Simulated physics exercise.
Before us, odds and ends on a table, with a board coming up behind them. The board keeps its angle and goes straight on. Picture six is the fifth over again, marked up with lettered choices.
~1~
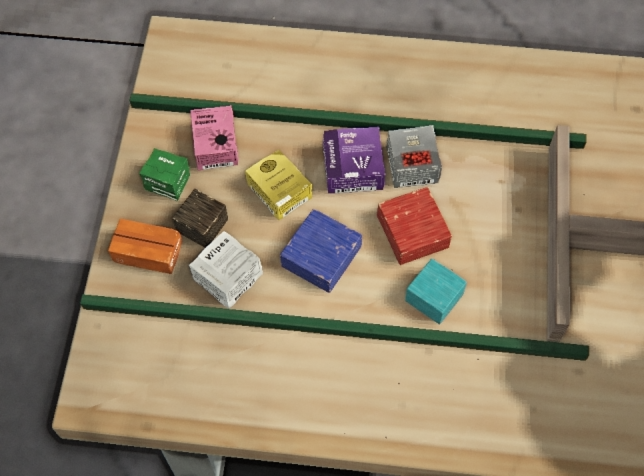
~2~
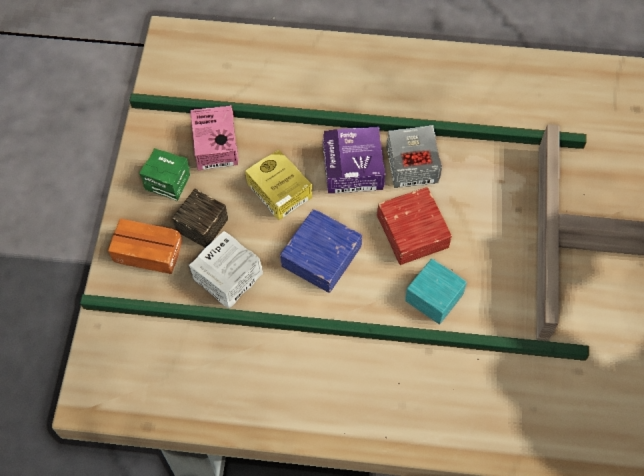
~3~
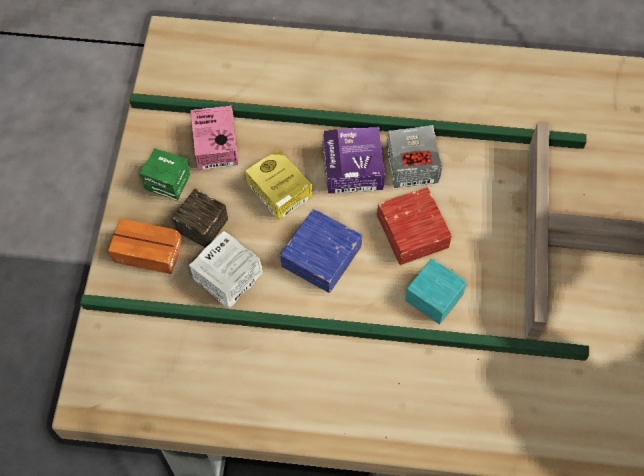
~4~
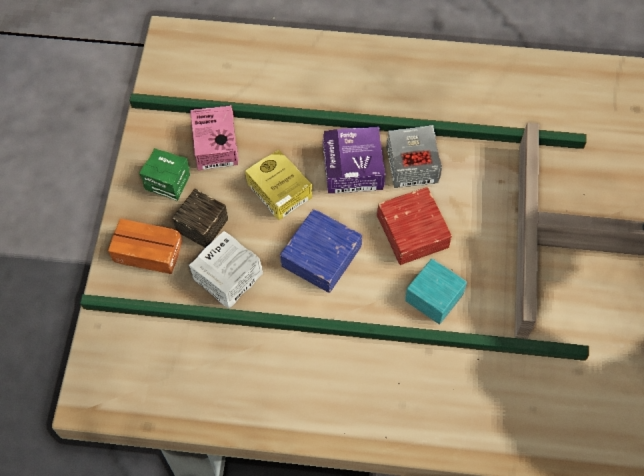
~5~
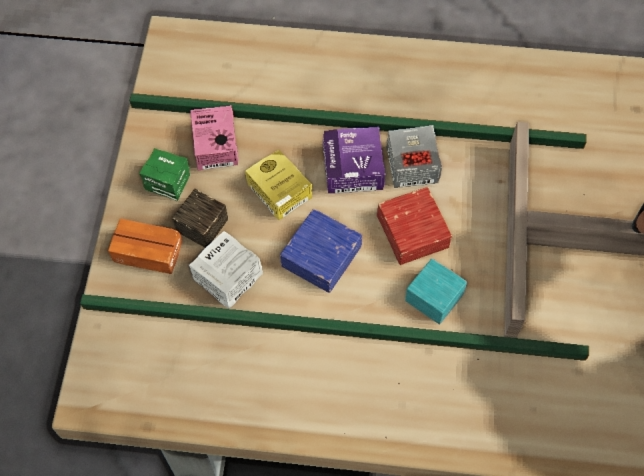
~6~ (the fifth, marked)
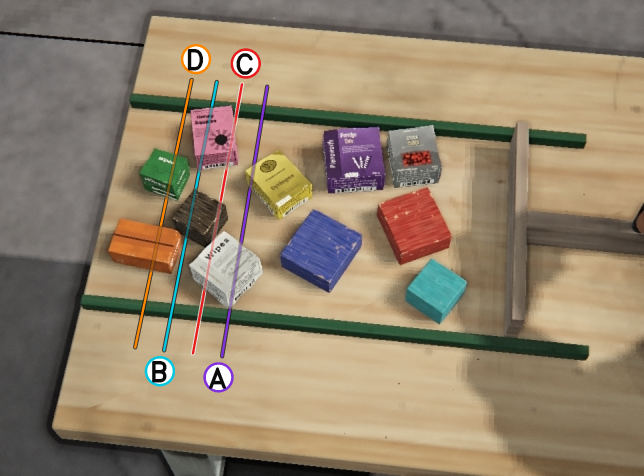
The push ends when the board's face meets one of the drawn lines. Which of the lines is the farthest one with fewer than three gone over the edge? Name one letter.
A.
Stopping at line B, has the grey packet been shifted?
By then, yes.
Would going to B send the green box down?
Yes.
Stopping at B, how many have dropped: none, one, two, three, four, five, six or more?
By then, five.
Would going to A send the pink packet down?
By then, no.
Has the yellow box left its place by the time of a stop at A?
By then, yes.
On the marked copy, A at (246, 212); B at (192, 207); C at (219, 209); D at (165, 204).
Taking A. A third of the way, board (421, 206); turquoise block (384, 297); grey packet (394, 153).
Two thirds of the way, board (323, 197); orange box (125, 245); black block (185, 214).
When it is over, board (249, 190); green box over the edge; orange box over the edge; two fallen.
As for the rest, B drops five; C drops five; D drops eight.
